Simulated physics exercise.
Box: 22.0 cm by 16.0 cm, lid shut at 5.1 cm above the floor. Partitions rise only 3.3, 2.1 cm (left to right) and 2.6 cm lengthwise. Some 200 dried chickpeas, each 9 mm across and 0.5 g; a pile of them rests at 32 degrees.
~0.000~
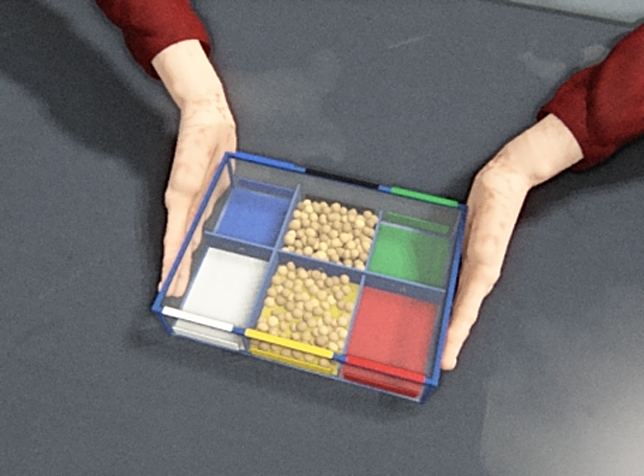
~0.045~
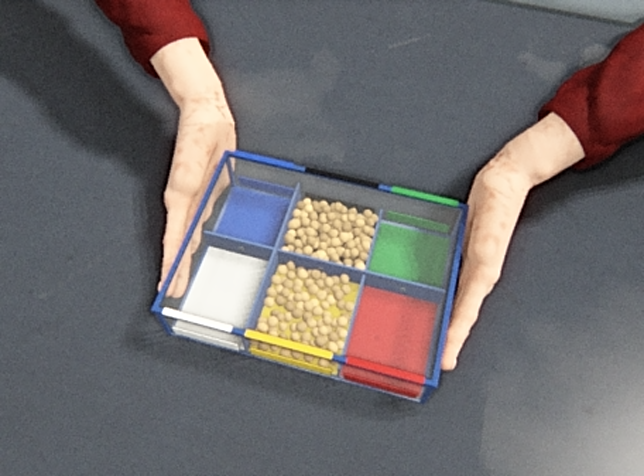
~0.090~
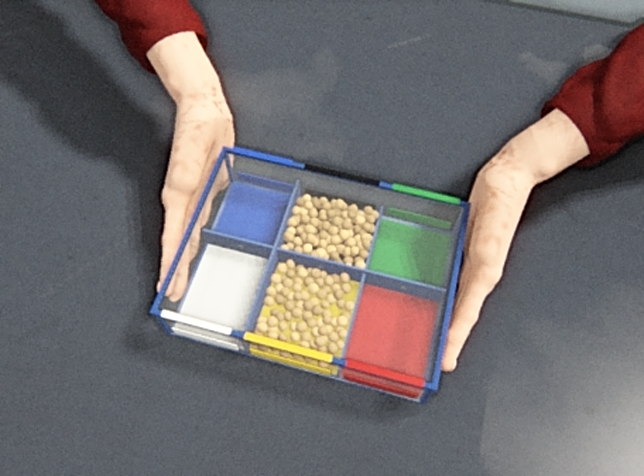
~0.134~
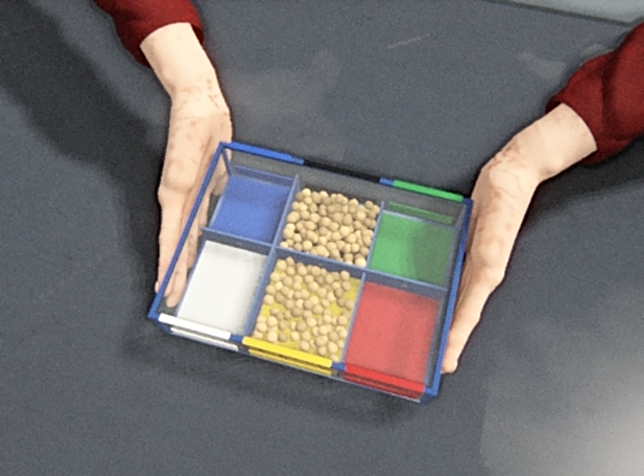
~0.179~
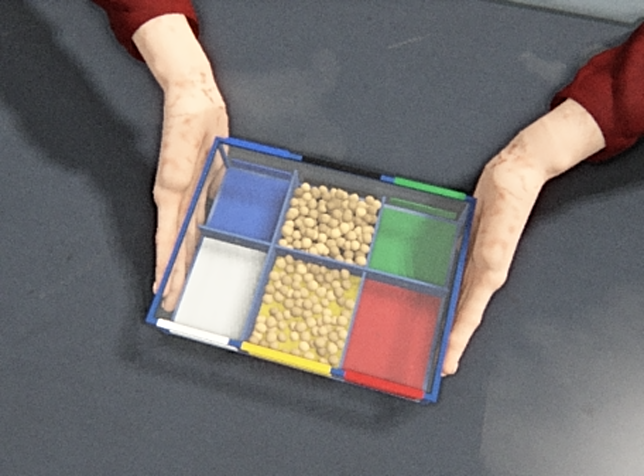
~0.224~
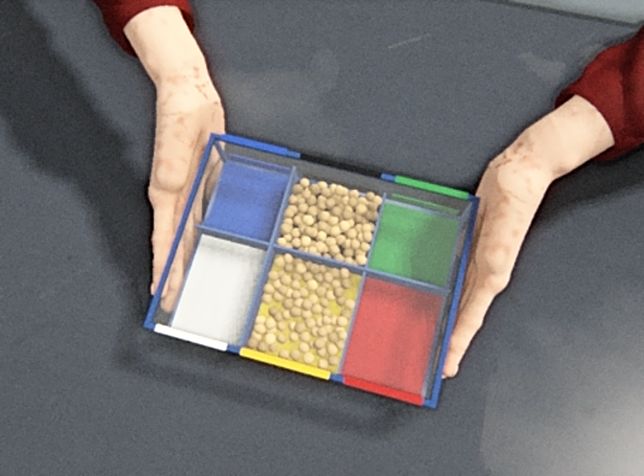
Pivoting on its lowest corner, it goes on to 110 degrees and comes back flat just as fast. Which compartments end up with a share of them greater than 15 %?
At the end, red: Qualifies; blue: Does not qualify; green: Does not qualify; yellow: Qualifies; white: Does not qualify; black: Does not qualify.
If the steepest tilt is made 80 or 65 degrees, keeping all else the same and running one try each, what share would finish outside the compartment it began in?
20 % and 10 %.
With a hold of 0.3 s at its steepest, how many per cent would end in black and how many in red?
In per cent: Black 0, red 25.
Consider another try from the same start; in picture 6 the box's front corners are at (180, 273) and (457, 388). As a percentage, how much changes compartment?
About 100 per cent.
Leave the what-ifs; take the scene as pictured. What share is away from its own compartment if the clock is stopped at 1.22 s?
Near 35 in a hundred.
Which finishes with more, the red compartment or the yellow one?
The yellow compartment ends up with more.
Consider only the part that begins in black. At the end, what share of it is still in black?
Fraction kept: Approx. 0 %.
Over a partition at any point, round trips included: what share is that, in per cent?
Around 65 in a hundred.
After 1.22 s, tilt 110 degrees; red 10 %, yellow 65 %, black 25 %.
Then, at 1.88 s, tilt 49 degrees; red 25 %, yellow 70 %, white 5 %.
Then, at 2.58 s, tilt 0 degrees; red 25 %, yellow 70 %, white 5 %.
At rest (3.1 s), red 25 %, blue 0 %, green 0 %, yellow 70 %, white 5 %, black 0 %.
